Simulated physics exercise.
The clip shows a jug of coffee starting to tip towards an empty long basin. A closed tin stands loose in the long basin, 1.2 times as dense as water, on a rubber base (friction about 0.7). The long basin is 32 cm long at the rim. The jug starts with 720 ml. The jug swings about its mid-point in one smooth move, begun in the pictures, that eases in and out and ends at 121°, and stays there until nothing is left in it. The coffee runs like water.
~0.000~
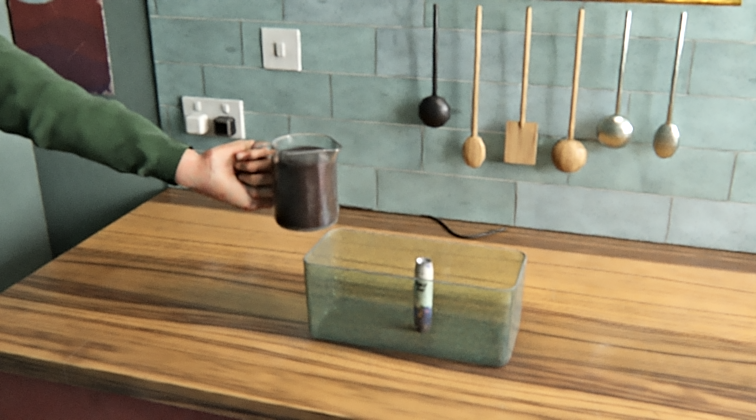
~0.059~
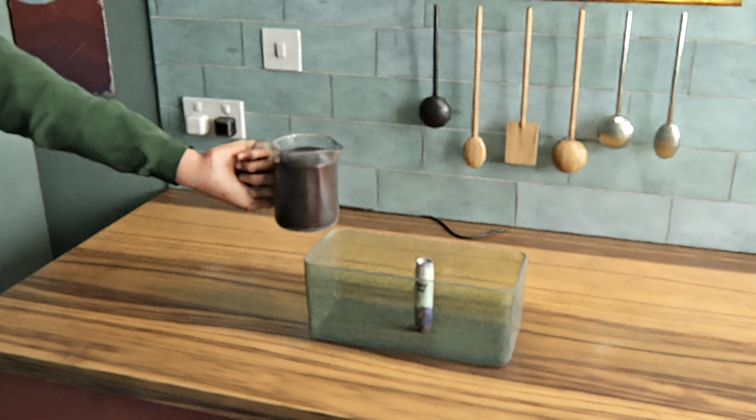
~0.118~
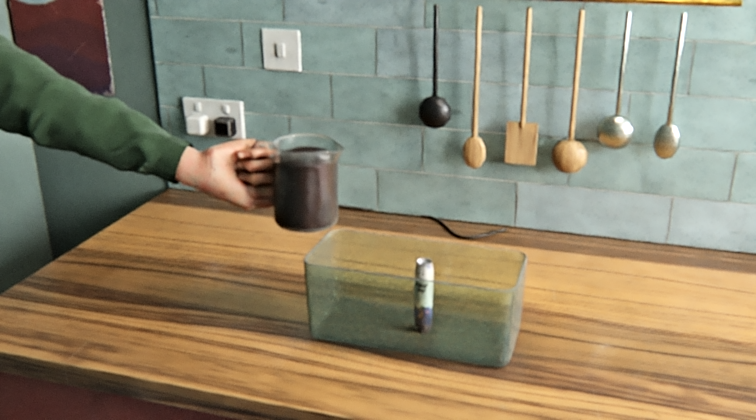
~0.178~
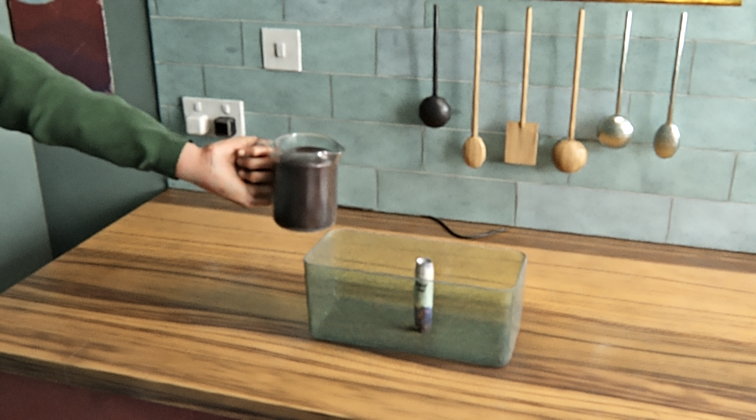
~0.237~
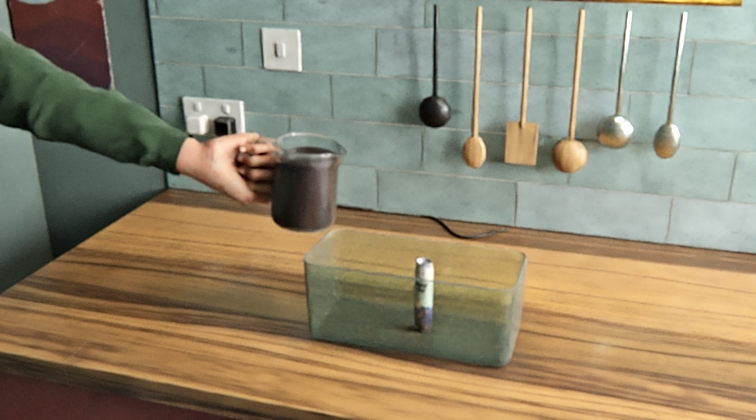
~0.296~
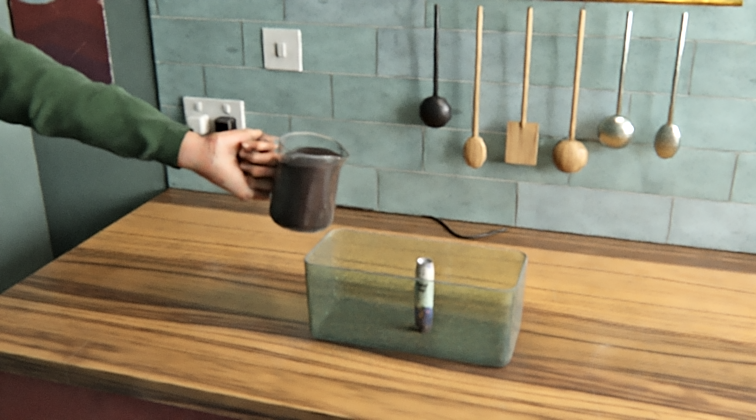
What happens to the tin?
The tin stays up.
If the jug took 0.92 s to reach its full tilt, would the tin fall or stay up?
The tin keeps standing.
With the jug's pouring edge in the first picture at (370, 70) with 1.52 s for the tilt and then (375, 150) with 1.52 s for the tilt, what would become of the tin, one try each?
First it falls; then it falls.
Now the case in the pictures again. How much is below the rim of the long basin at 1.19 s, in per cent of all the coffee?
About 68 per cent.
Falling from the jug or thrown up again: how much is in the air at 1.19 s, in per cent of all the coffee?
Some 10 per cent.
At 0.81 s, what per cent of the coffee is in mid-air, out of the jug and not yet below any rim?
About 12 per cent.
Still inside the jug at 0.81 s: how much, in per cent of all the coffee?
About 82 per cent.
After 0.81 s the tilt is 67° and 82 per cent is still to pour; the tin stands where it began.
After 1.19 s the tilt is 108° and 22 per cent is still to pour; the tin stands where it began.
After 1.59 s the tilt is 121° and 0 per cent is still to pour; the tin stands where it began.
After 2.02 s the tilt is 121° and 0 per cent is still to pour; the tin stands where it began.
In the end the tin stands where it began.
